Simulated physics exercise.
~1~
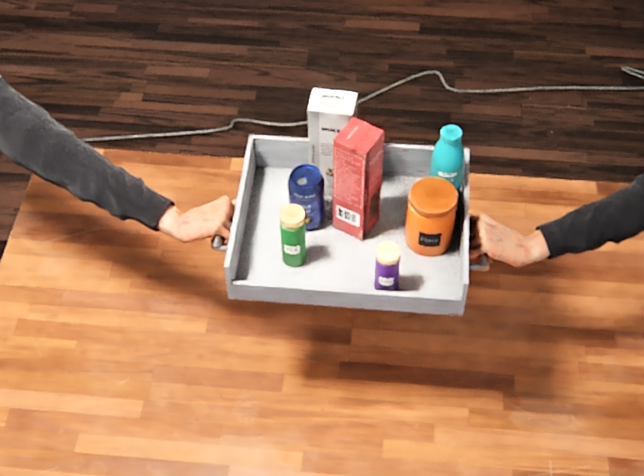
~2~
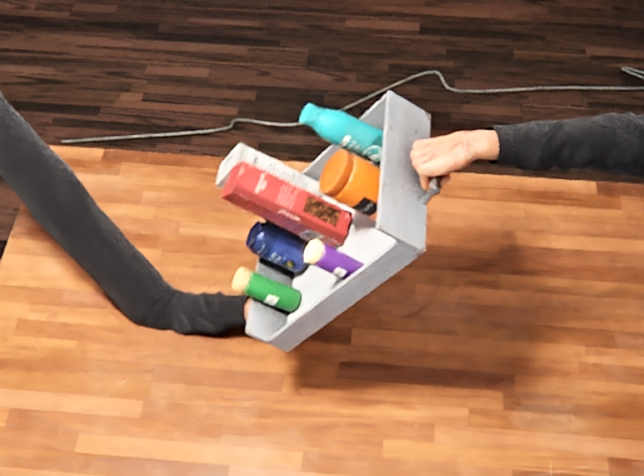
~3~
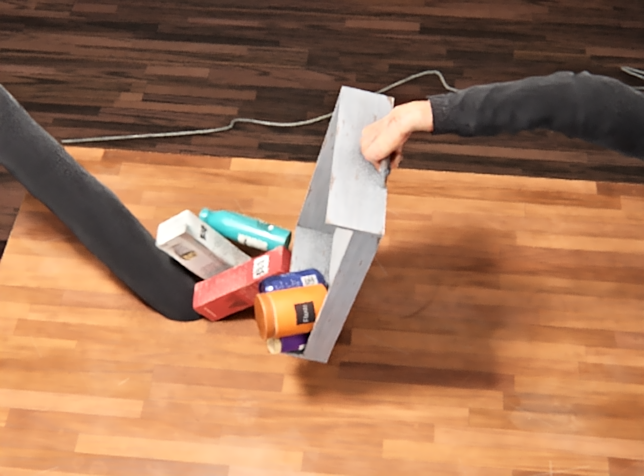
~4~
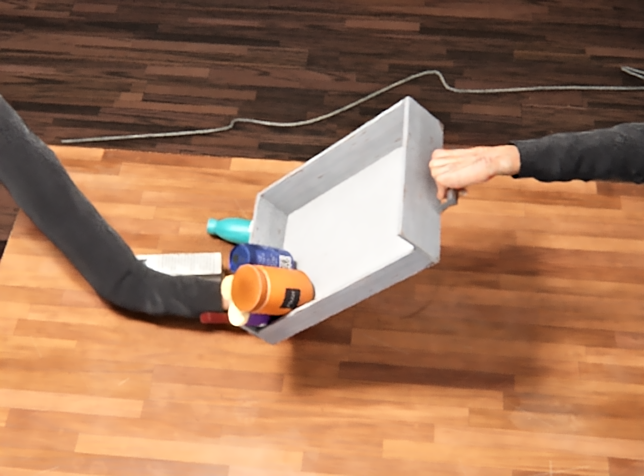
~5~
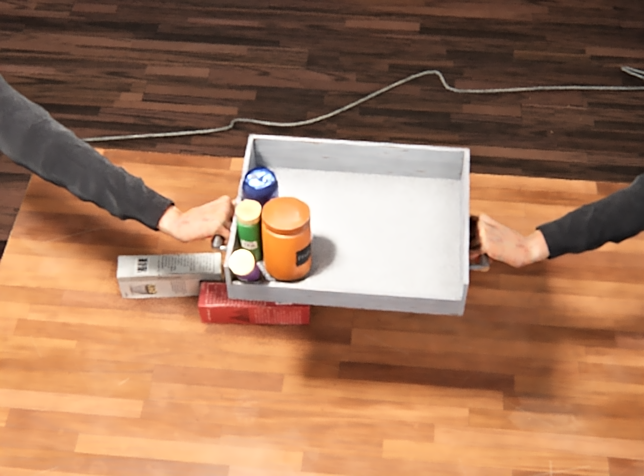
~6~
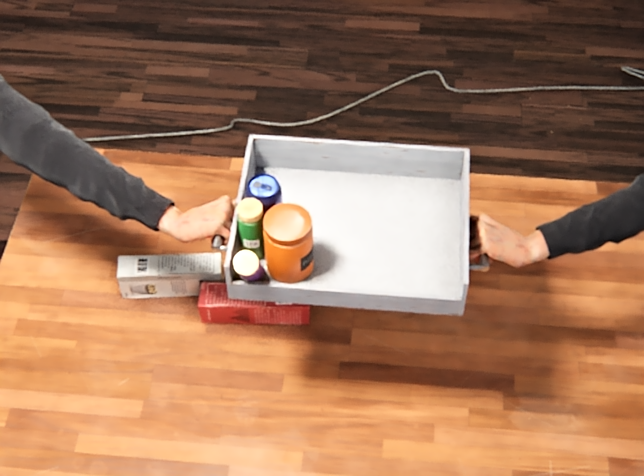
At the start, two hands hold a shallow grey crate above a wooden surface, with a white carton, a red carton, a turquoise bottle, a blue can, an orange jar and two small shakers standing inside. The hands tip the crate steeply toward the left, and its contents lean and slide that way. Both cartons and the bottle spill over the low side onto the wood, while the rest bunch up at the edge. The hands then turn the crate level again. It ends with the jar, can and green and purple shakers clustered at the left inside, and the cartons lying outside, the bottle out of sight.
